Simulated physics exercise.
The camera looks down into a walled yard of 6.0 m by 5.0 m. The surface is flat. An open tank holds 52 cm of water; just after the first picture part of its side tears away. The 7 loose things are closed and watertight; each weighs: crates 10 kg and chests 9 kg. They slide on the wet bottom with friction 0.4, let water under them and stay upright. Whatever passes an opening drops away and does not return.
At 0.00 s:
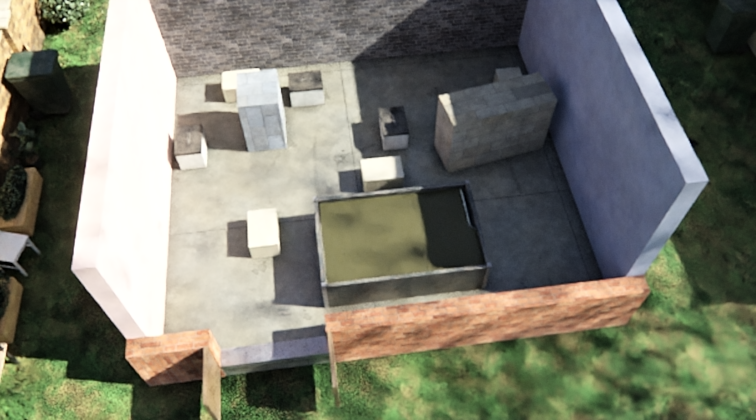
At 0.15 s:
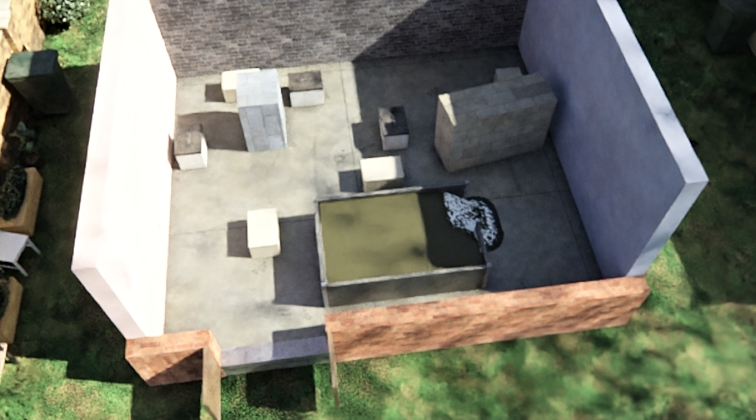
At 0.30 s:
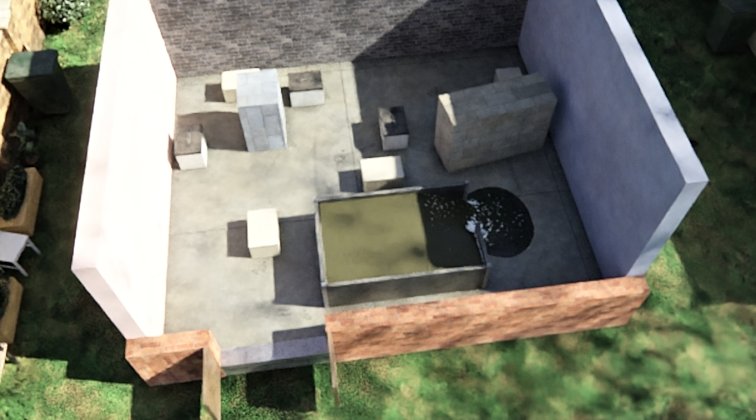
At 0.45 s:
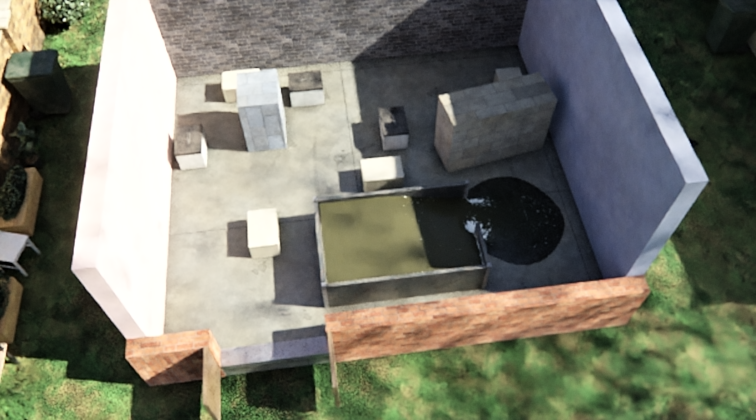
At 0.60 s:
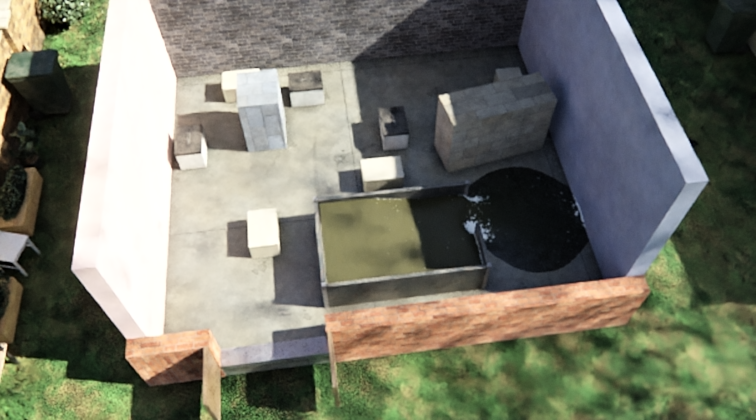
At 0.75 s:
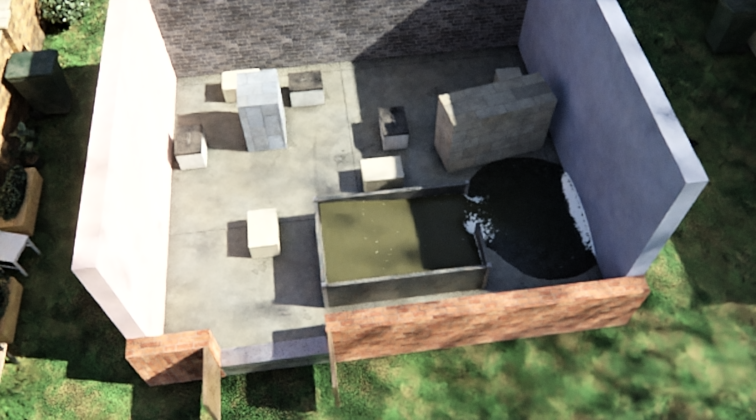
Dark water pours out through the right side of an open tank in a walled yard, splashing white onto the concrete floor. It spreads rightward in a widening, rounded pool, then reaches the right wall, where pale foam forms along its edge, while the surrounding blocks stay still.
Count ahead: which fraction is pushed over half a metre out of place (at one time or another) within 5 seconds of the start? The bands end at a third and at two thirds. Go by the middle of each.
Share: Less than a third.
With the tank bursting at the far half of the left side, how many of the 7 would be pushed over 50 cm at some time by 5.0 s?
In that case 4 of them.
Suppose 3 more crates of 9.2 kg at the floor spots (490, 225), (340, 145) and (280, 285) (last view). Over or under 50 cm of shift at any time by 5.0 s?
In that order: More, less, short of it.
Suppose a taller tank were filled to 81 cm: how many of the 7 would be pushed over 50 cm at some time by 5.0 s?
Then 2.
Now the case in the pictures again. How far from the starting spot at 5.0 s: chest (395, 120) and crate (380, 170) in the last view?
In turn: 0 cm, 20 cm.
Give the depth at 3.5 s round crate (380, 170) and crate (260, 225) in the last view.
About 1 and 0 cm.
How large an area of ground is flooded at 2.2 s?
About 8.0 m2.
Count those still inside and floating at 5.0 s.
I count 0.
After 1.1 s 0 of 7 are over 50 cm from their spots; 0 afloat.
After 2.2 s 0 of 7 are over 50 cm from their spots; 0 afloat.
After 3.5 s 0 of 7 are over 50 cm from their spots; 0 afloat.
After 5.0 s 0 of 7 are over 50 cm from their spots, and 0 have been at some point; 0 afloat.
